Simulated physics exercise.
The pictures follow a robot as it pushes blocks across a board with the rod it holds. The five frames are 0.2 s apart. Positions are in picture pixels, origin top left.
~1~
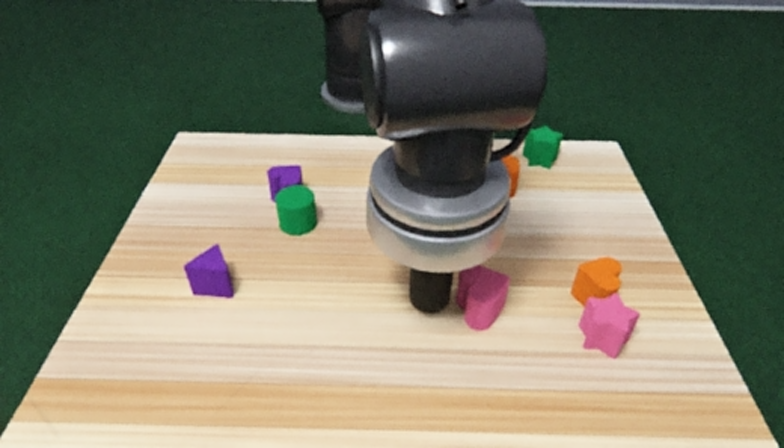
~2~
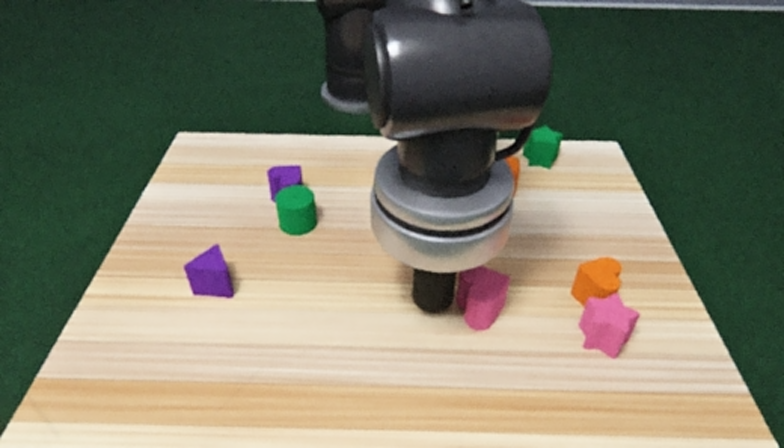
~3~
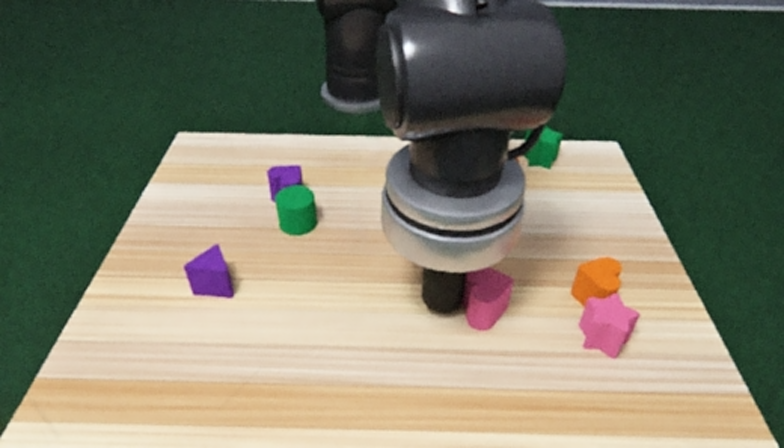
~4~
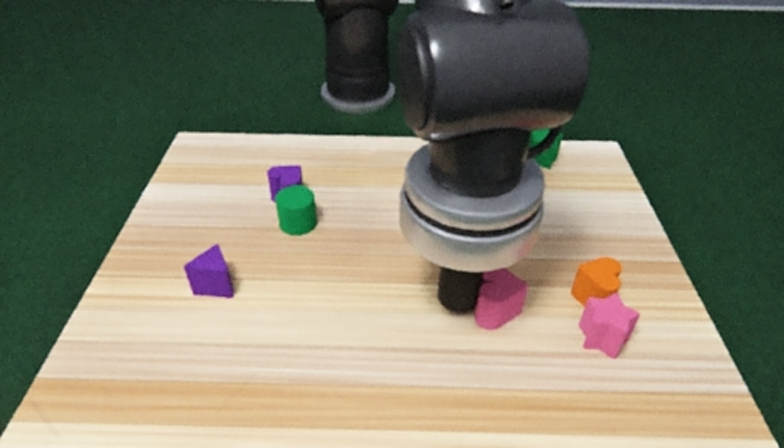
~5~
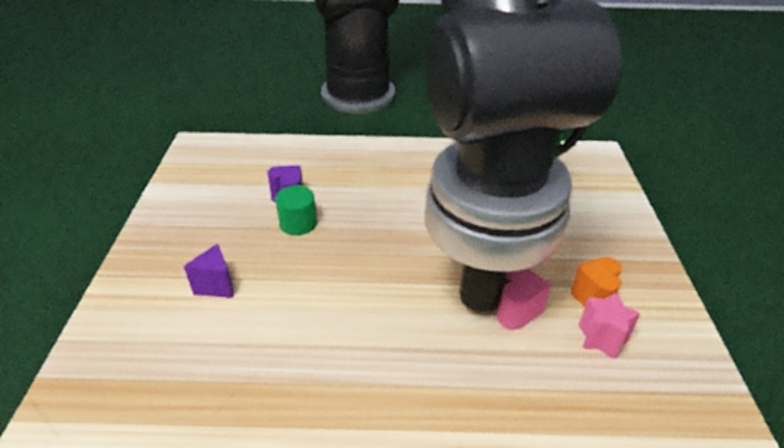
A dark robot arm with a silver collar and a black rod reaches down over a pale wooden board on a green surface, seen from a fixed, raised view. Purple blocks and a green cylinder sit at left, a green block at the far right, and pink and orange blocks at right. The rod barely shifts, then slides right, pushing the nearest pink block toward the orange heart and pink star, which stay still.
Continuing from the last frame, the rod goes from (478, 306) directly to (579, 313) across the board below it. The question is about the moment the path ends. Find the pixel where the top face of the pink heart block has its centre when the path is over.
It will likely be found at (628, 288).
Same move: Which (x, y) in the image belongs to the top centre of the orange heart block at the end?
I predict (643, 266).
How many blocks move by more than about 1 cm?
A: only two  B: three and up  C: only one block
That would be B.
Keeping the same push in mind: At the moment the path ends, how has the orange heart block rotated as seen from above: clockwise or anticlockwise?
The twist is anticlockwise.
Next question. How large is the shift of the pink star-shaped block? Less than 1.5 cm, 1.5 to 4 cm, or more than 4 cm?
Shift of 1.5 to 4 cm.
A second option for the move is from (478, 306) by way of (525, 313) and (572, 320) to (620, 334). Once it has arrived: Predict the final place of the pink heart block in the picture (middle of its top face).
Its top face will be centred at roughly (664, 296).
What follows on the original path. Halfway along, rod (531, 302); pink heart block (576, 286); pink star-shaped block (617, 313).
At the end, rod (581, 305); pink heart block (628, 288); orange heart block (643, 266), turned 20° anticlockwise; pink star-shaped block (644, 323), turned 70° clockwise.
